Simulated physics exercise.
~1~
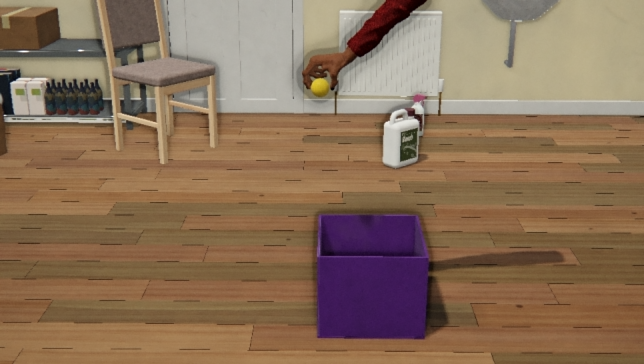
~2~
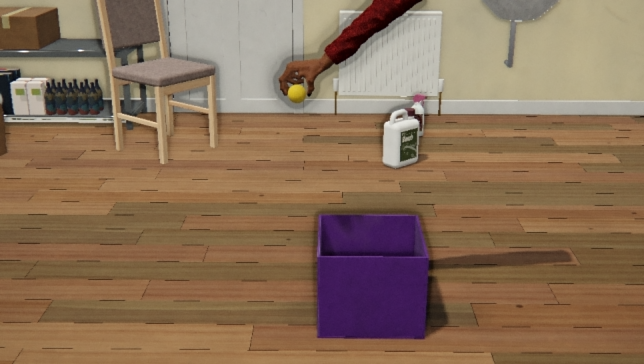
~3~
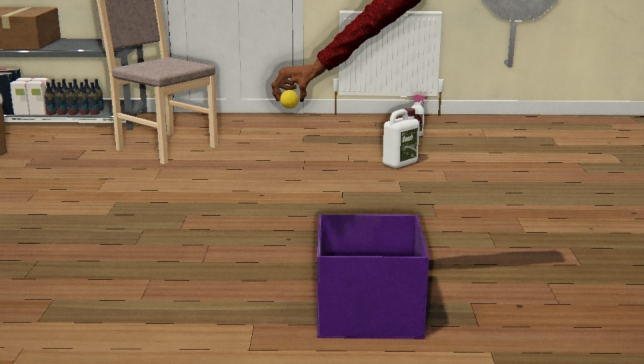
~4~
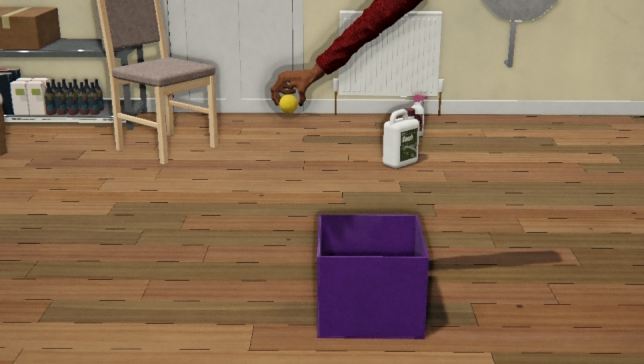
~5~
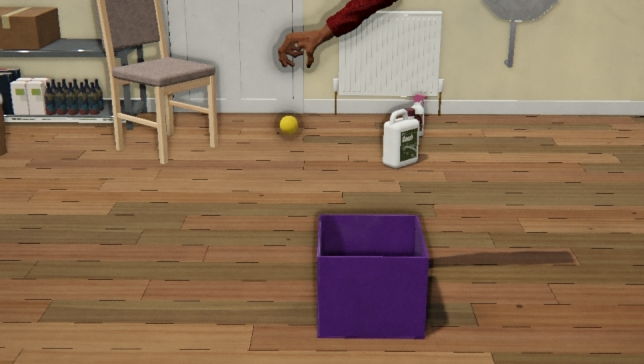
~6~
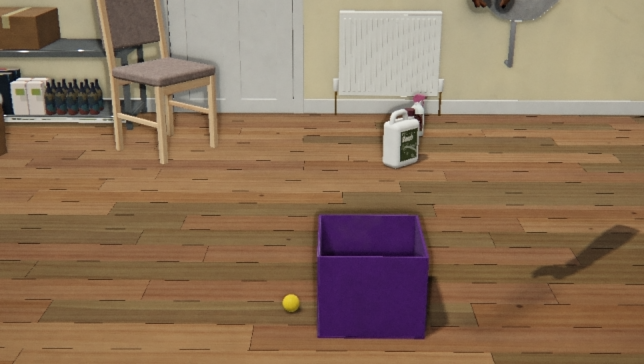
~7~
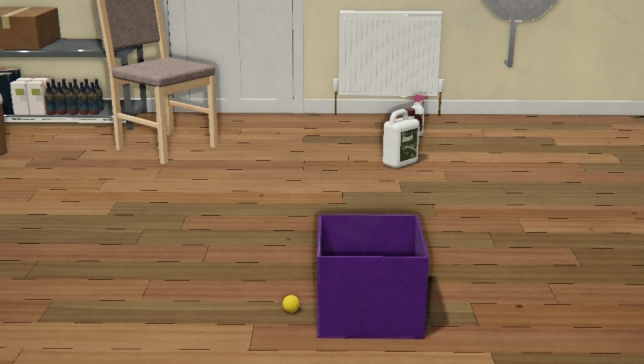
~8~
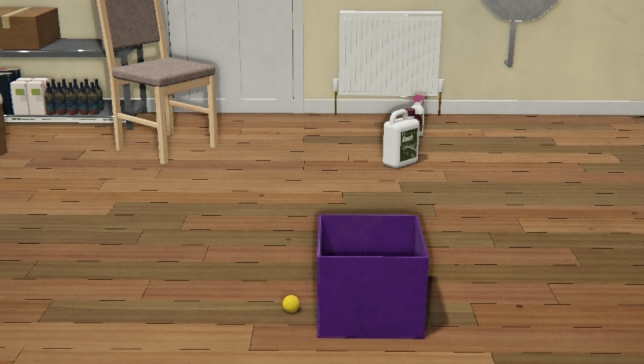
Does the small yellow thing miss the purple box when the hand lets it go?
Yes, it misses the box. It drops past the left side and ends up resting on the wooden floor.
